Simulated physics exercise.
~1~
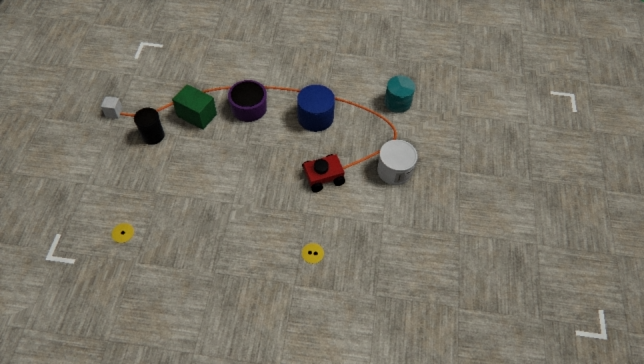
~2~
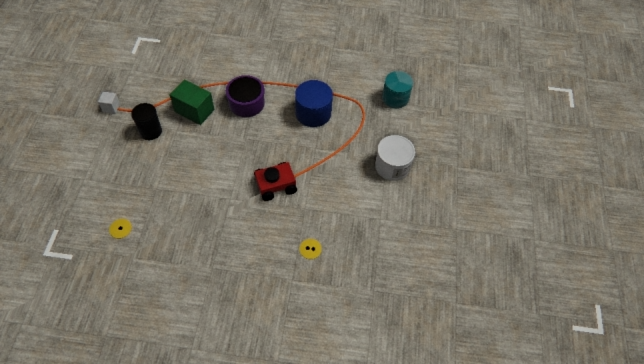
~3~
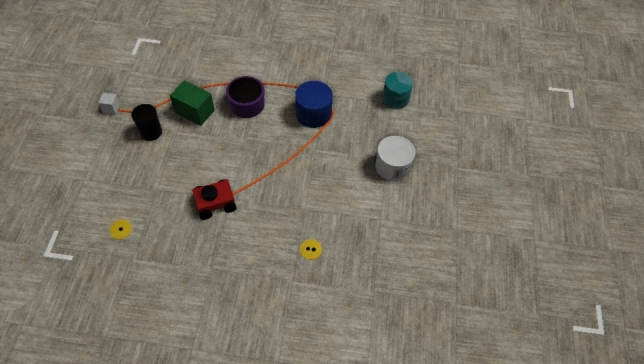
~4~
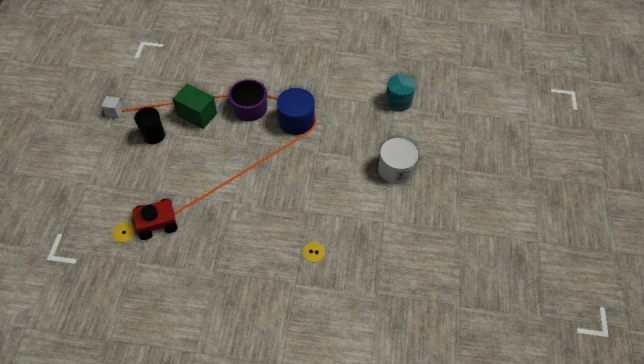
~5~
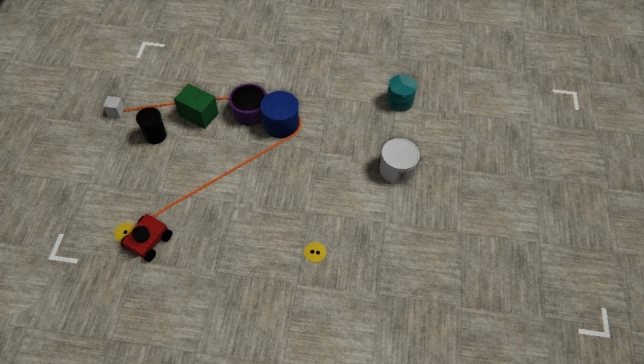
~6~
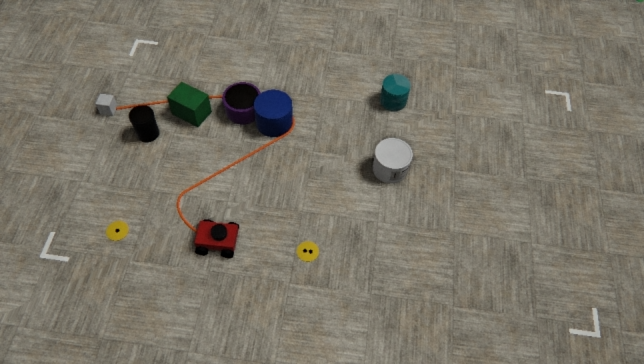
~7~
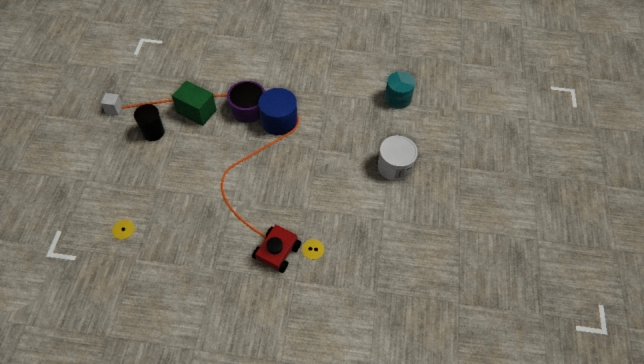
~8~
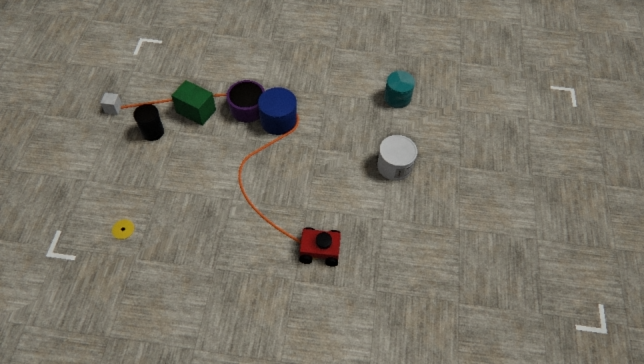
A small red cart trailing an orange cord rolled left to a yellow mark as the cord dragged the blue tub left, up against the purple pot, then the cart turned back right and stopped over the other yellow mark, the cord curving slackly behind.
